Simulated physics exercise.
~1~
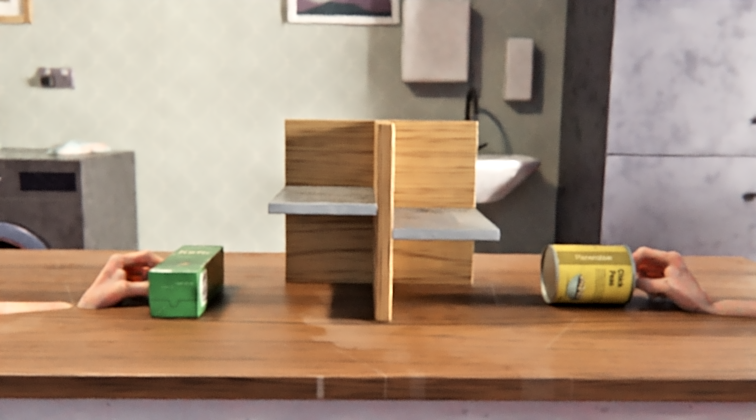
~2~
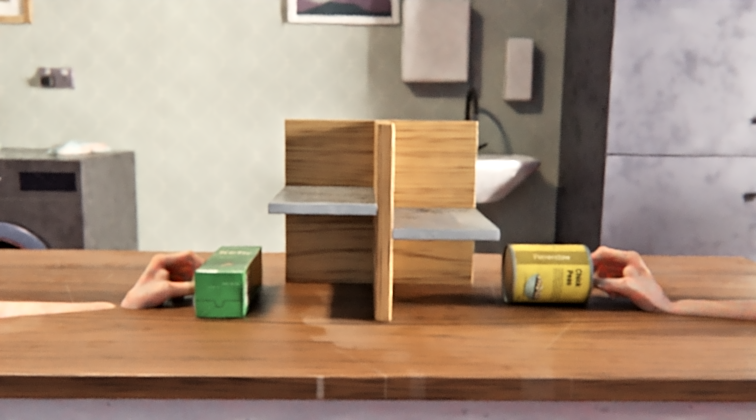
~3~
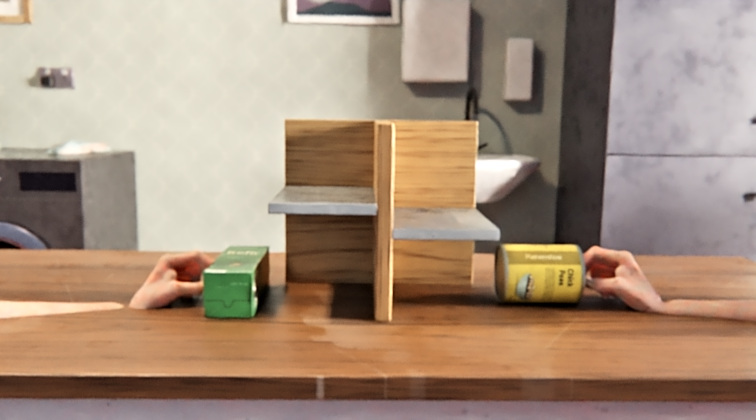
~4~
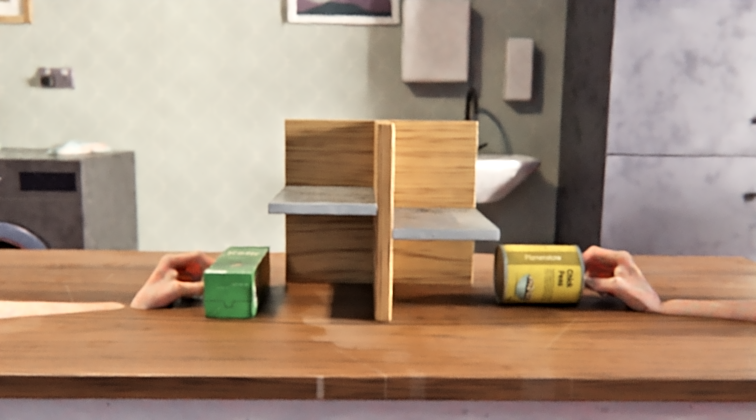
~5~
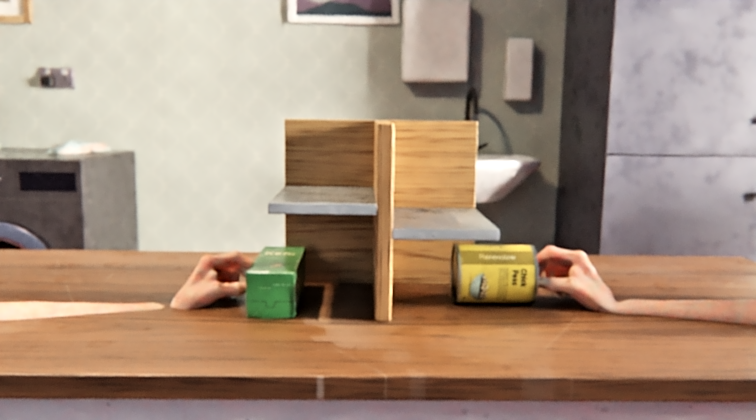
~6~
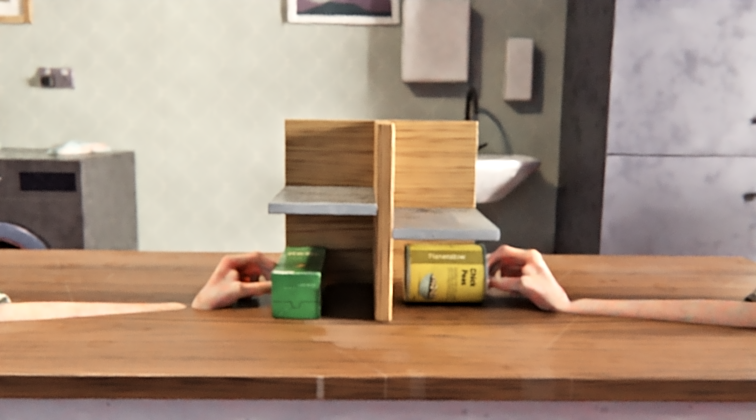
A green carton and a yellow tin, both on their sides, were pushed by two hands from opposite ends of a wooden table toward a low rack, paused briefly, then slid in beneath its grey shelves, one on each side of the divider.
